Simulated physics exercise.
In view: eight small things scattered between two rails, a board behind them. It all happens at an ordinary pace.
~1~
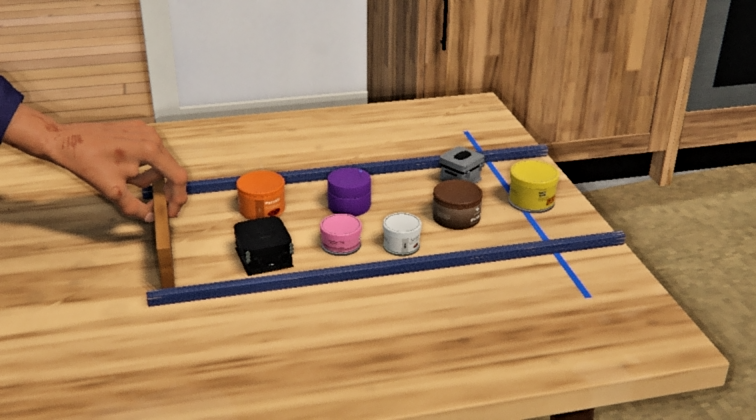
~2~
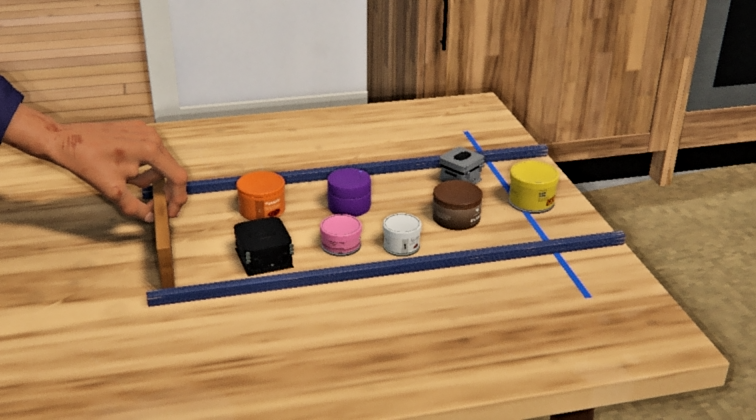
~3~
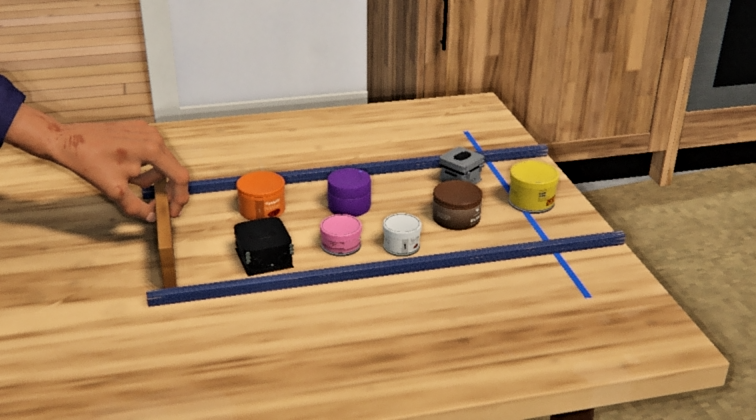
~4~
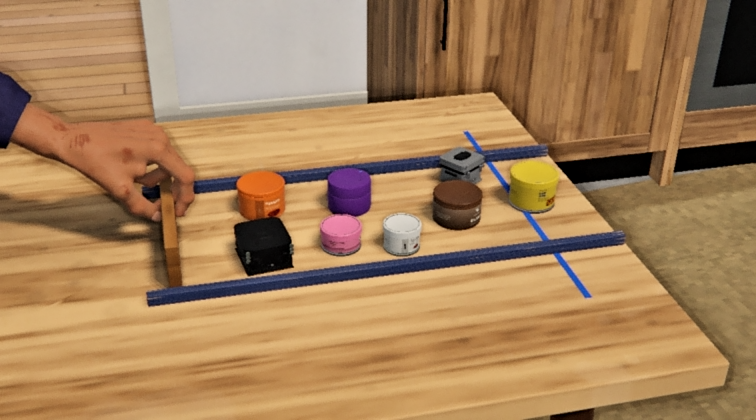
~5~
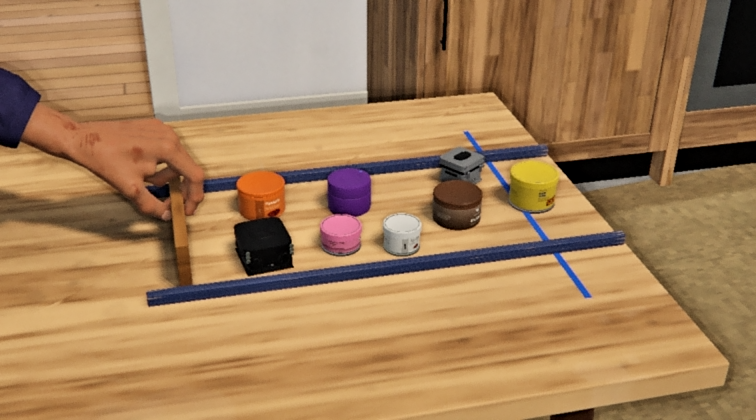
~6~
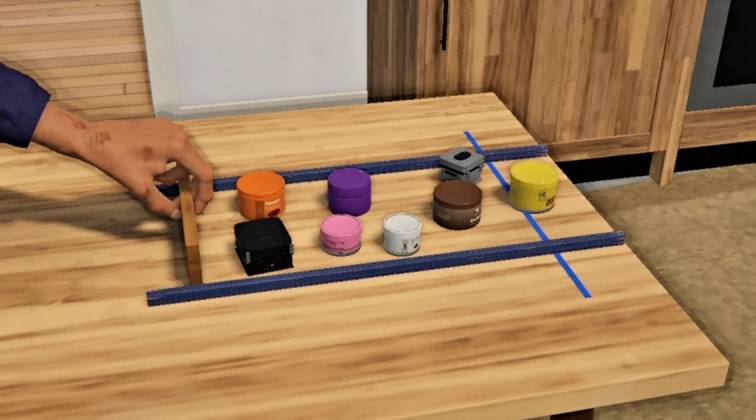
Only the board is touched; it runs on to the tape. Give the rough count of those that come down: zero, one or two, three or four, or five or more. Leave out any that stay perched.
The number that fall off is one or two.
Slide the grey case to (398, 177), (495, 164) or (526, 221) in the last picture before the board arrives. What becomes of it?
In that order, it remains up; does not fall; goes over.
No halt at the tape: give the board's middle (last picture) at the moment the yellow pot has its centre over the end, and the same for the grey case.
About (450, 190), and (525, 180) for the other.
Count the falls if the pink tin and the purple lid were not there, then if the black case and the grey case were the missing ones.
Fallen: 0, and 1 in the other try.
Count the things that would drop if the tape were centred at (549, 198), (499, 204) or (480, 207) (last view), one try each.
Try by try, 5, 1 and 1.
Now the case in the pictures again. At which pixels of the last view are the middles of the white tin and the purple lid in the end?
The white tin stops around (605, 220); the purple lid around (560, 172).
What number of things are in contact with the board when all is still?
It touches 2.
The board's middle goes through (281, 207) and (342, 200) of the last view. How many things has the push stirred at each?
First 3, then 5.
Soon after, none off yet; yellow pot at rest near (533, 187); grey case at rest near (461, 169); brown tub at rest near (457, 205).
At rest, the number that fall off is one or two; fallen, brown tub and yellow pot.
